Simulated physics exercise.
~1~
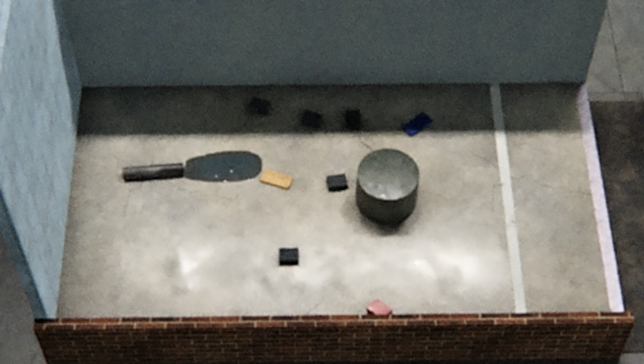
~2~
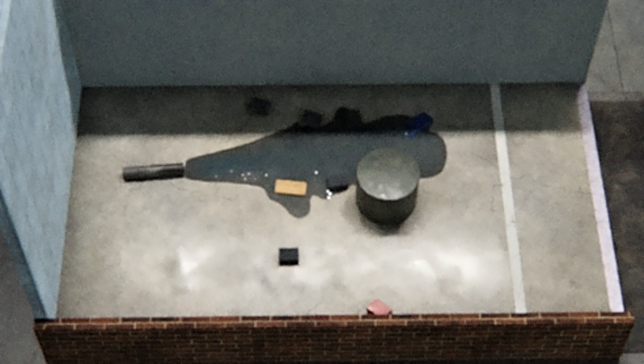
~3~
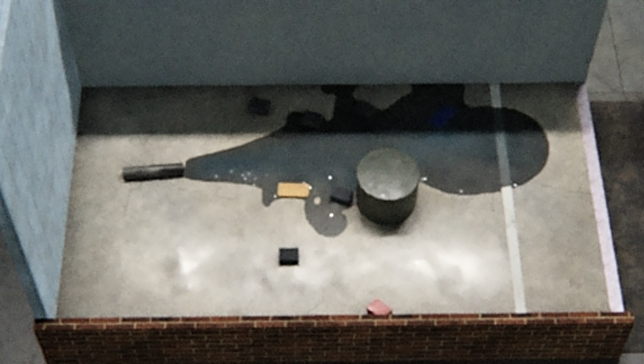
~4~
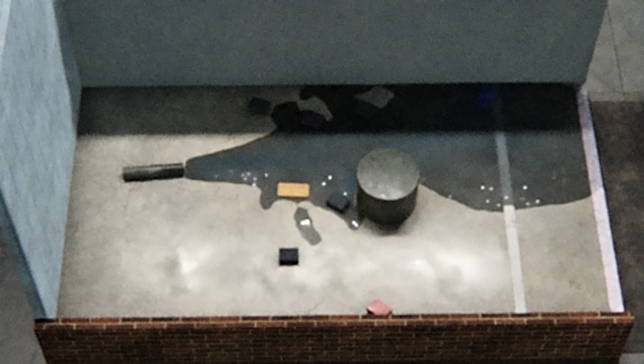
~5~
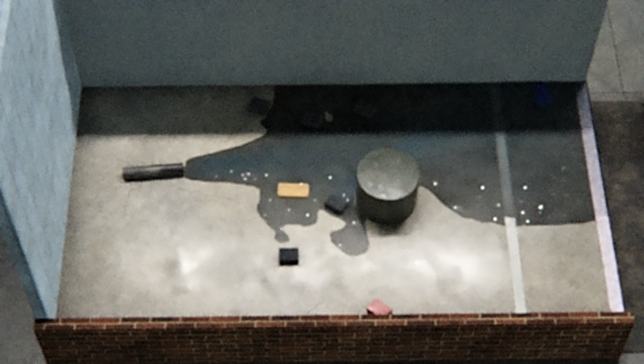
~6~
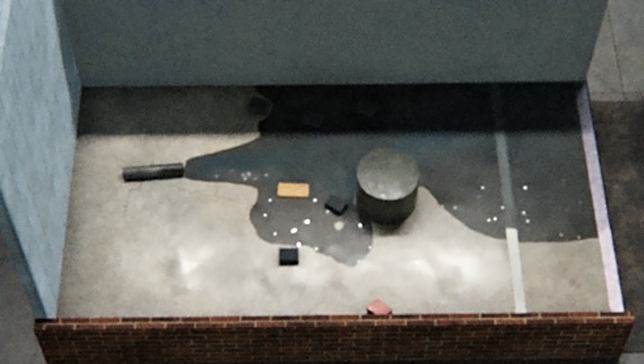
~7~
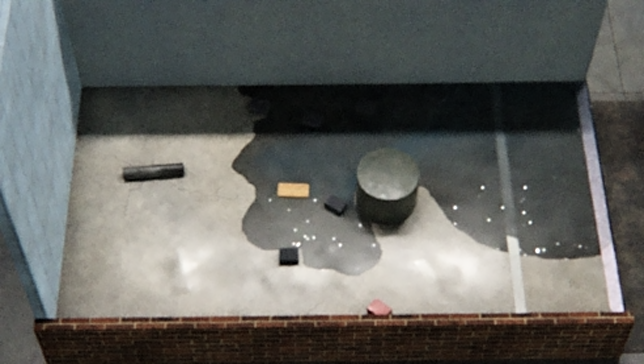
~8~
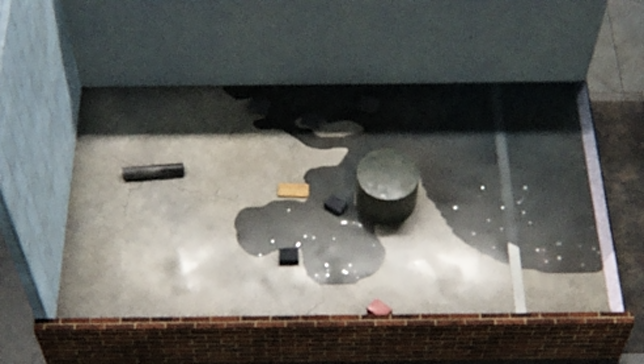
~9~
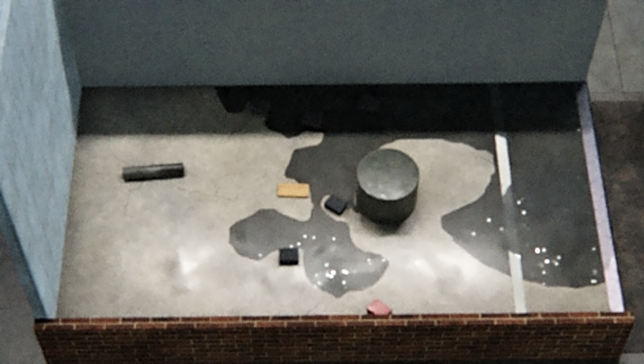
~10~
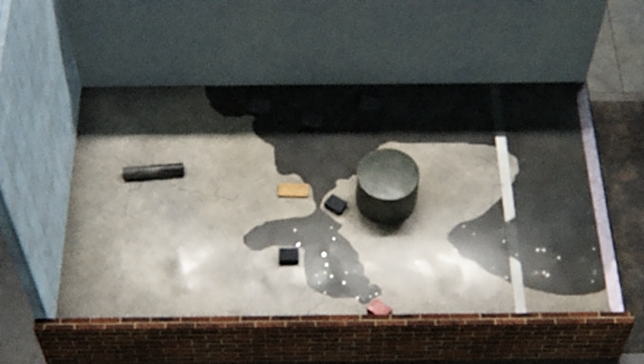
On a walled concrete floor, spreading water carries a blue piece away while a red one stays.
